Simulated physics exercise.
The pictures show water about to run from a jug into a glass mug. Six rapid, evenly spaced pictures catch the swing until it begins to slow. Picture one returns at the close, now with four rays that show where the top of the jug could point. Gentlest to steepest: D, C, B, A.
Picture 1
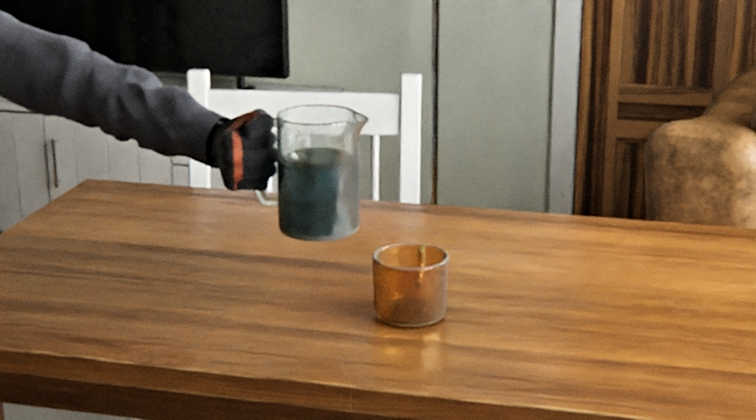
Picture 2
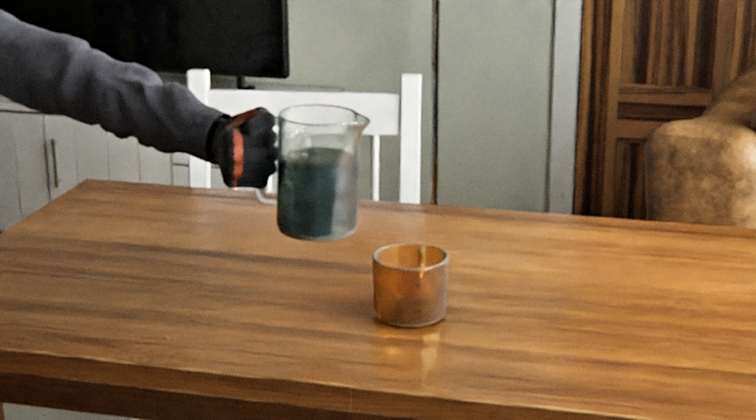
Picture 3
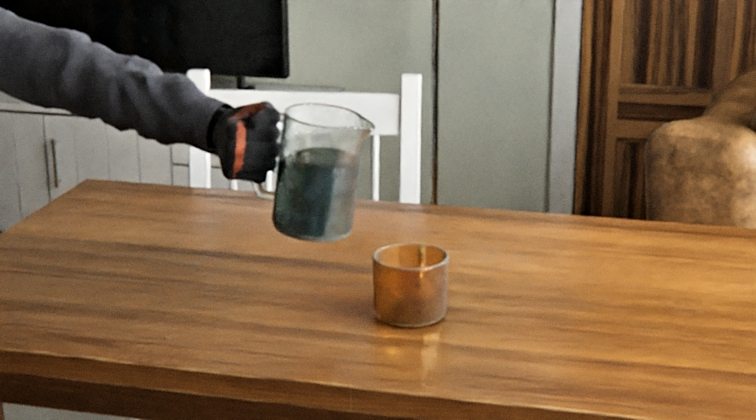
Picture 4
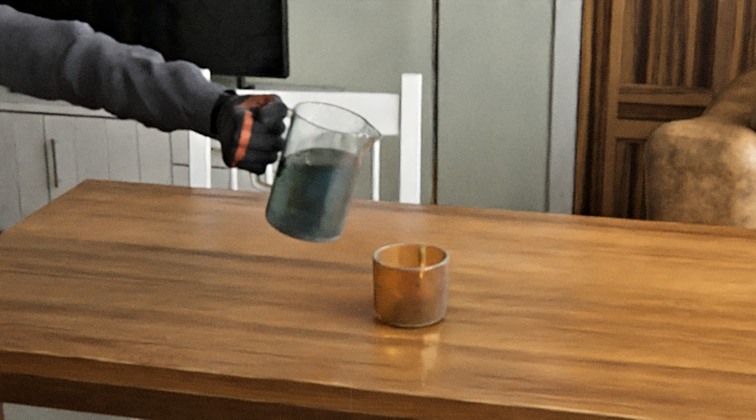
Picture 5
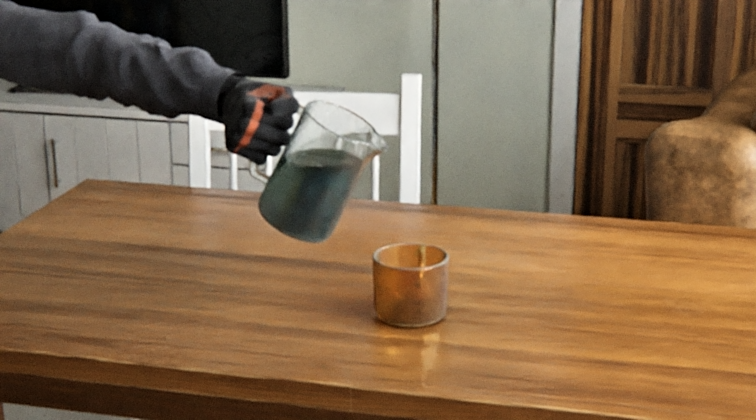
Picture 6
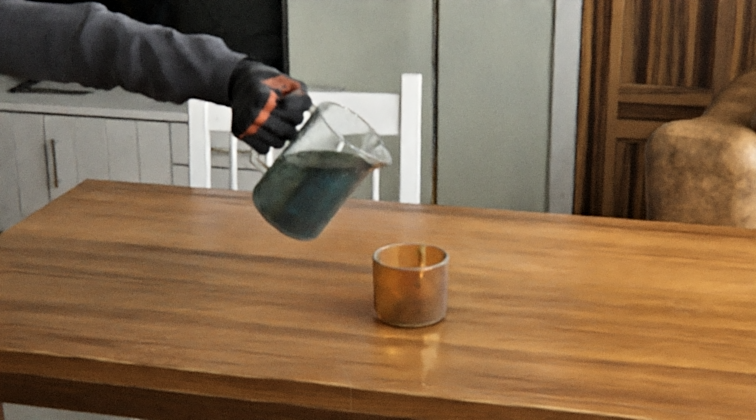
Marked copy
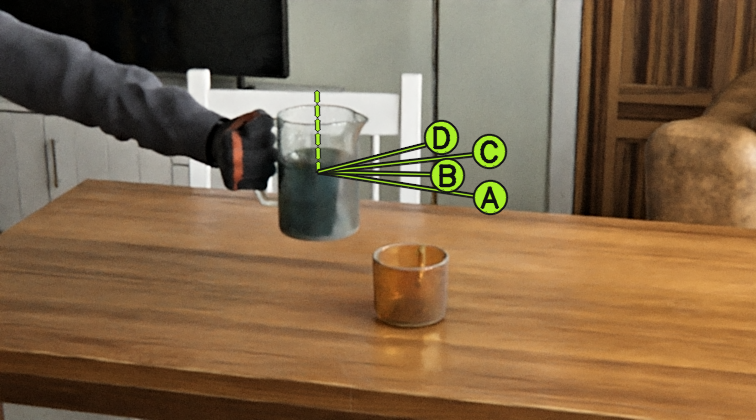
A glass jug of dark bluish liquid, held by a black-and-orange gloved hand above a wooden table, starts upright and tilts steadily rightward, its lip lowering near a small amber glass mug while the liquid stays inside.
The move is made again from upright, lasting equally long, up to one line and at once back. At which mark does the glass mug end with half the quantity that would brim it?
D beats the others.
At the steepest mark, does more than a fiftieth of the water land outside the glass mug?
Yes.
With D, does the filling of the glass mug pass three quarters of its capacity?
No.
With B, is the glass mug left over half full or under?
Over.
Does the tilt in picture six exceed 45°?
No.
In lime, A at (473, 195); B at (430, 174); C at (472, 154); D at (425, 144).
For tilt A, the glass mug ends with about 81 % of what it can hold; 26 % of the water is spilt.
For tilt B, the glass mug ends with about 76 % of what it can hold; 16 % of the water is spilt.
For tilt C, the glass mug ends with about 67 % of what it can hold; 7 % of the water is spilt.
For tilt D, the glass mug ends with about 50 % of what it can hold; 3 % of the water is spilt.
